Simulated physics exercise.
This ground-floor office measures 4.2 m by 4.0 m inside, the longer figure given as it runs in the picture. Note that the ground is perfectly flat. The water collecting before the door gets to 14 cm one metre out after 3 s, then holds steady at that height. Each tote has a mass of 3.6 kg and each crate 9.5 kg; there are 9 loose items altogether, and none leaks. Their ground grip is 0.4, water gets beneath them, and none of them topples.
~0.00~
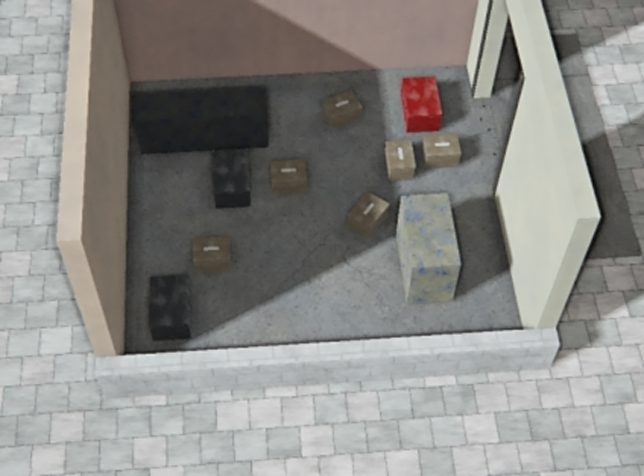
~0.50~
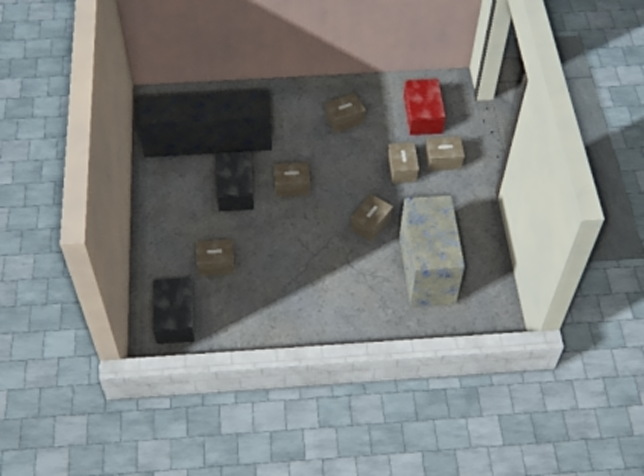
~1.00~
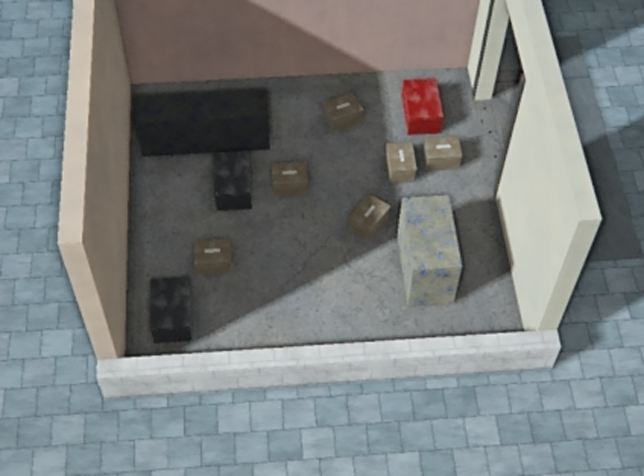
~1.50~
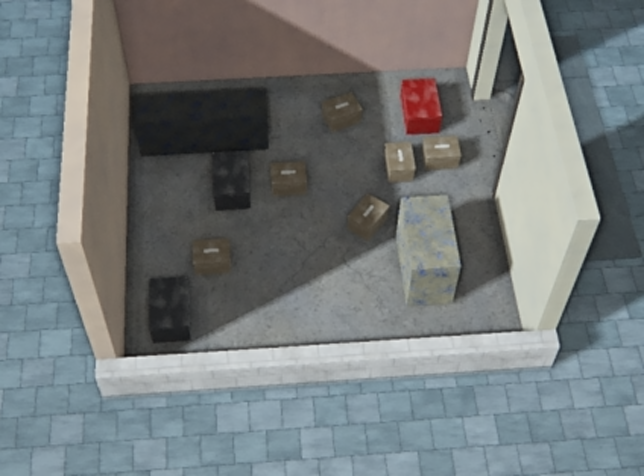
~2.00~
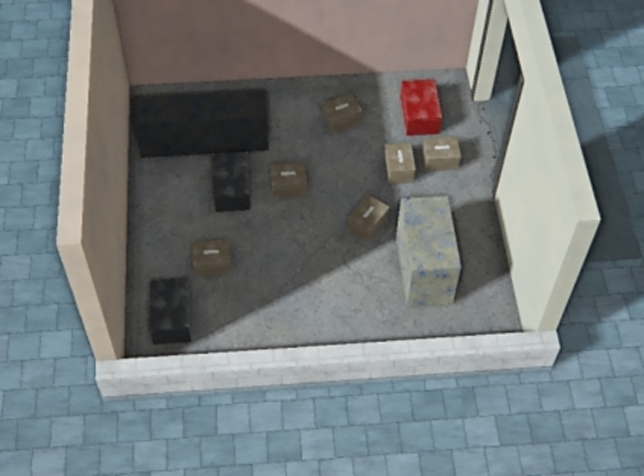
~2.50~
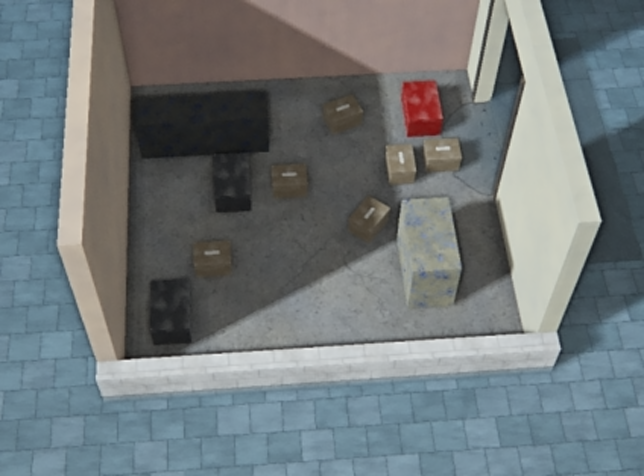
In a small open-topped room, crates and boxes stay still while the paving outside darkens.
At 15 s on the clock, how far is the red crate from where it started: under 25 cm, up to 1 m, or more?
More than 1 m.
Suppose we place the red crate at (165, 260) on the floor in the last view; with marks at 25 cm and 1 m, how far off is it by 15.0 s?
By then it edges a bit.
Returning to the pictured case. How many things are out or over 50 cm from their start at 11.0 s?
By then 8.
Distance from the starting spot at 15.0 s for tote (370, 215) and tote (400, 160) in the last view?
150 cm, 200 cm.
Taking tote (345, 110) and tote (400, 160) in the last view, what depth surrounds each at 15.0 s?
Around 9 cm and 6 cm.
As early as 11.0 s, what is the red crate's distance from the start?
Around 250 centimetres.
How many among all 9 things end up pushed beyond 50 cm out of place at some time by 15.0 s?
Answer: 9.
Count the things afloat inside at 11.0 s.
It comes to 9.
After 3.5 s the red crate is near (413, 97), 0.1 m from its start, aground; 0 afloat.
After 6.8 s the red crate is near (268, 73), 1.9 m from its start, afloat; 5 afloat.
After 11.0 s the red crate is near (195, 91), 2.7 m from its start, afloat; 9 afloat.
After 15.0 s the red crate is near (218, 93), 2.4 m from its start, afloat; 9 afloat.
